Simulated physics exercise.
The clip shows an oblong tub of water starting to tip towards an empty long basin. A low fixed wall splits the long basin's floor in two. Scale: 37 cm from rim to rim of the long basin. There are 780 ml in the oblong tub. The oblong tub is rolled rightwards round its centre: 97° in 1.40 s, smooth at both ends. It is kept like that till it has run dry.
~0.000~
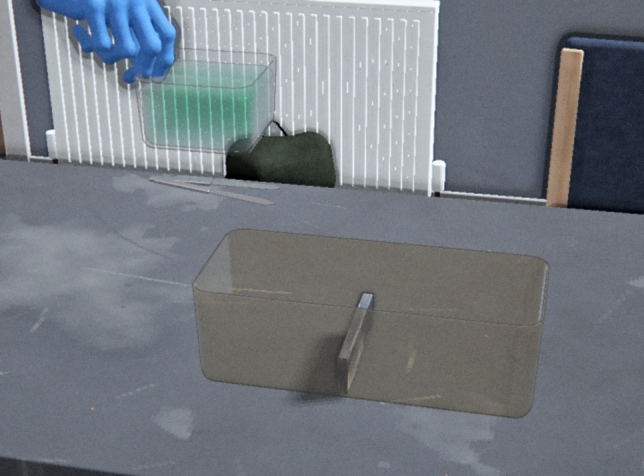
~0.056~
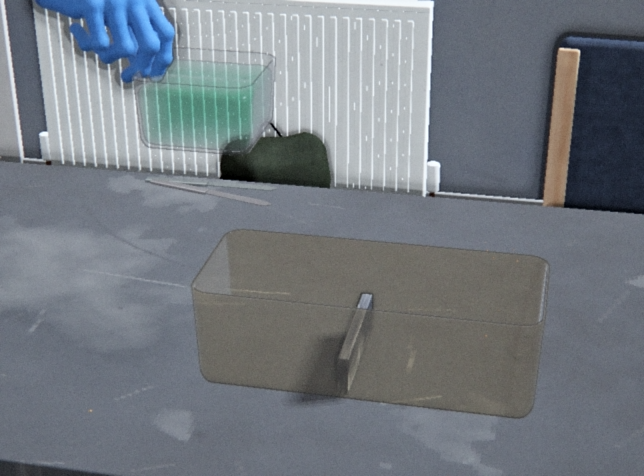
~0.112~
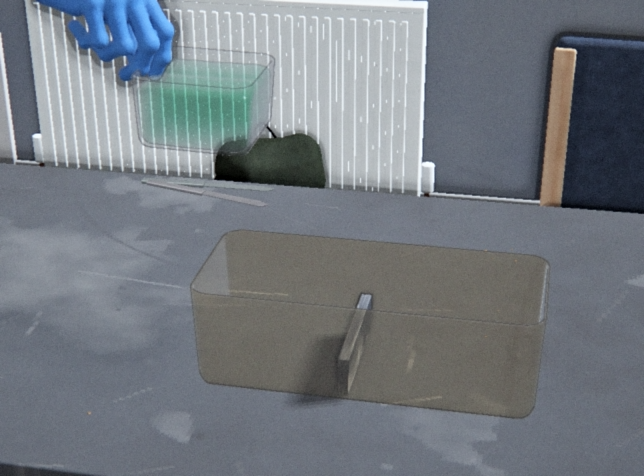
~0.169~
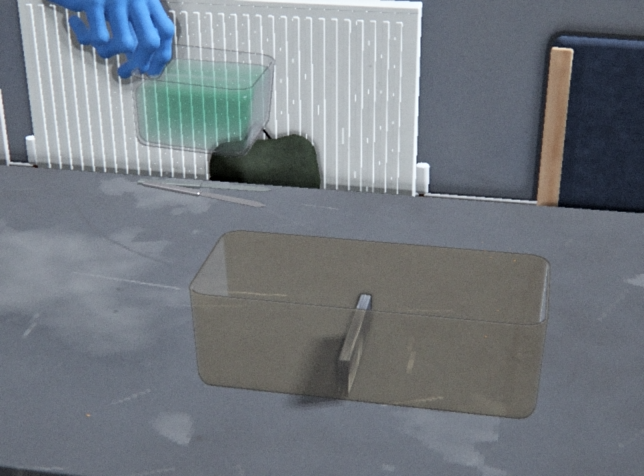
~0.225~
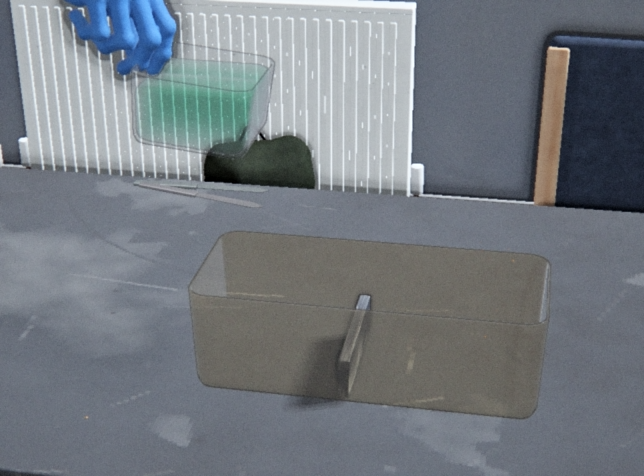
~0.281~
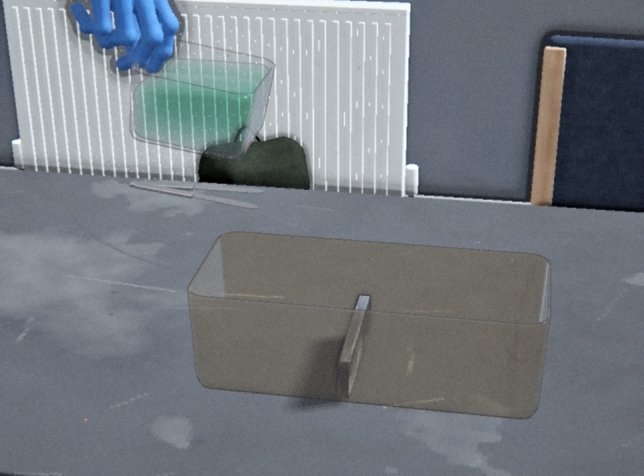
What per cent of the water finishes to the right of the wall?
Roughly 43 per cent is past the wall.
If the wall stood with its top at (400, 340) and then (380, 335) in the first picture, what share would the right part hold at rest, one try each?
First 15, then 10 per cent.
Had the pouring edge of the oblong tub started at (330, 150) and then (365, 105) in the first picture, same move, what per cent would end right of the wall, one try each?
First 80, then 95 per cent.
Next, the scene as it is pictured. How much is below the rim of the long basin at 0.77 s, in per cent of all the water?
About 10 per cent.
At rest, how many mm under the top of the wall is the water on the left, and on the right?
Some 28 mm on the left and 34 mm on the right.
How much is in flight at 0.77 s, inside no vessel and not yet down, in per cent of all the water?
Near 30 in a hundred.
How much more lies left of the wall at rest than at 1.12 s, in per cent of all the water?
Some 26 per cent.
Then, 0.77 s in, the tilt is 56° and 61 per cent is still to pour, 9 is left of the wall and 0 right of it.
Then, 1.12 s in, the tilt is 88° and 15 per cent is still to pour, 30 is left of the wall and 42 right of it.
Then, 1.50 s in, the tilt is 97° and 2 per cent is still to pour, 52 is left of the wall and 43 right of it.
Then, 1.90 s in, the tilt is 97° and 0 per cent is still to pour, 56 is left of the wall and 43 right of it.
Finally, 56 per cent lies left of the wall, 43 right of it and 1 outside.
